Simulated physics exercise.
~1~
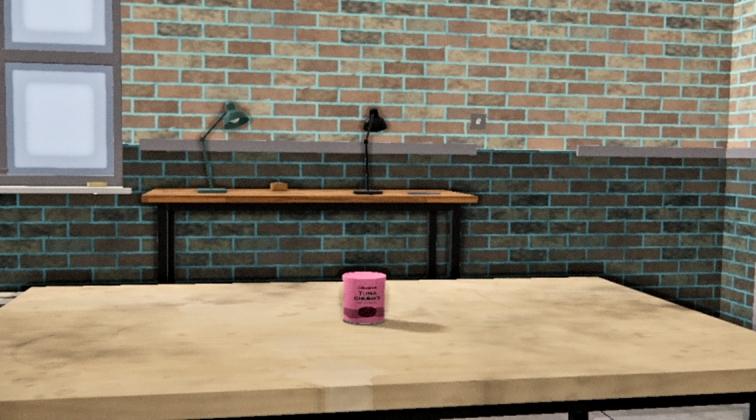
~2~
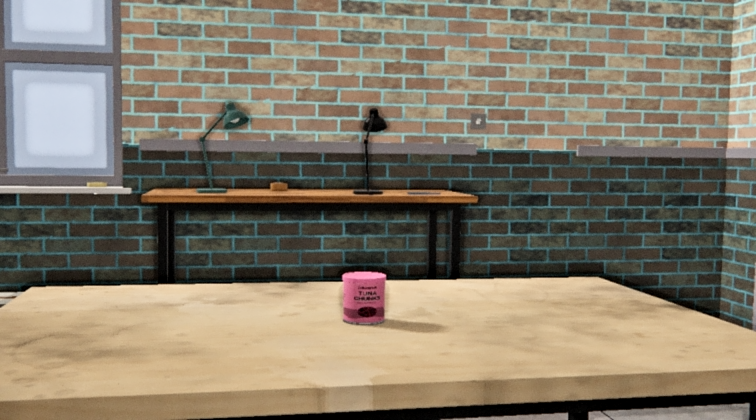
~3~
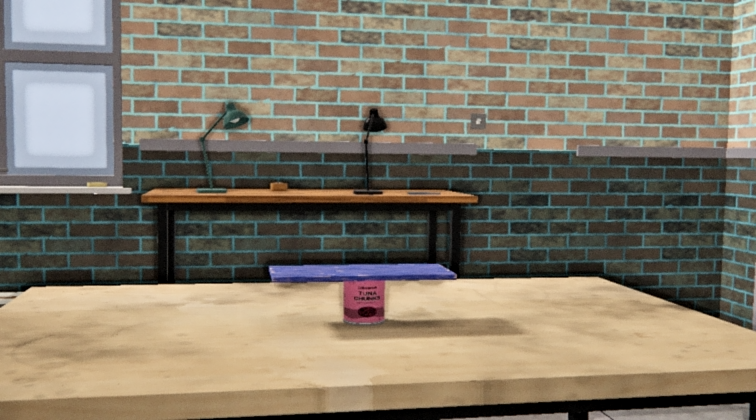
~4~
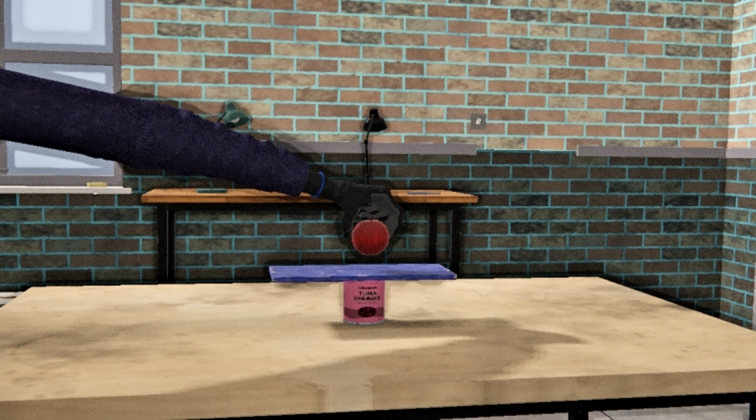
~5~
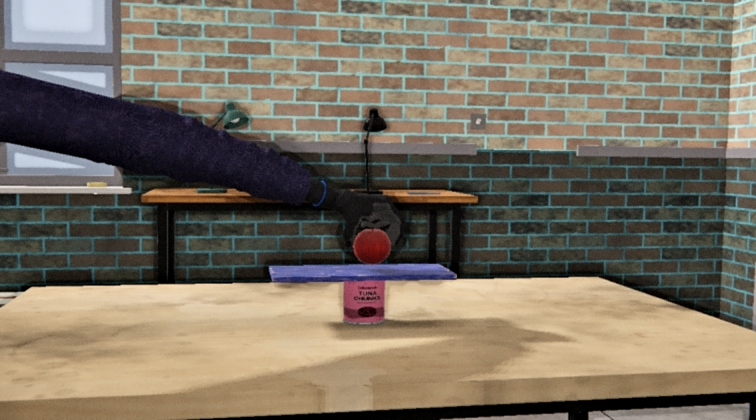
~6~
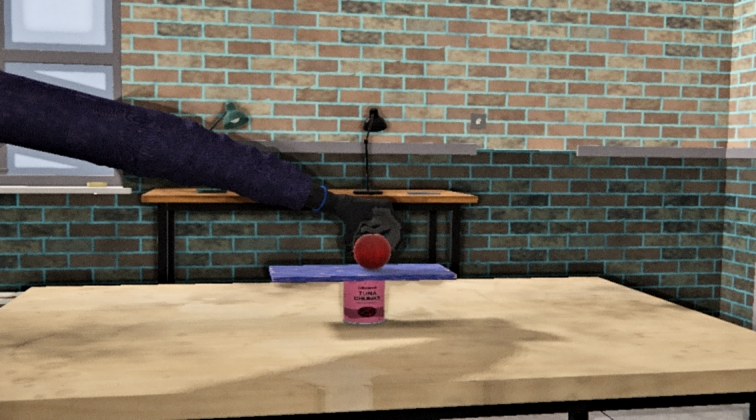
An arm in a dark sleeve reached in from the left and lowered a red apple onto a blue board, which had appeared on top of a pink can standing on the table.
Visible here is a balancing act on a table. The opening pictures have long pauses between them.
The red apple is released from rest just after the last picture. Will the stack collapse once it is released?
I'd say it stands firm, no trouble.
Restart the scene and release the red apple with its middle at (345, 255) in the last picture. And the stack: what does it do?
Stands.
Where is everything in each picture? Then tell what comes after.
The last thing is not in view yet, in the first picture.
The last thing is not in view yet, in the second picture.
The last thing is not in view yet; blue board (361, 272), in the third picture.
On its way; red apple (370, 237); blue board (361, 272), in the fourth picture.
On its way; red apple (372, 246); blue board (361, 272), in the fifth picture.
In place under the hand; red apple (372, 251); blue board (361, 272), in the sixth picture.
Then, 0.20 s later than the last frame, all is still.
Then, 0.60 s later than the last frame, red apple resting near (372, 252).
When it is over, all 3 as before. End places, in pixels of the last picture, red apple near (372, 252). The stack stays up.
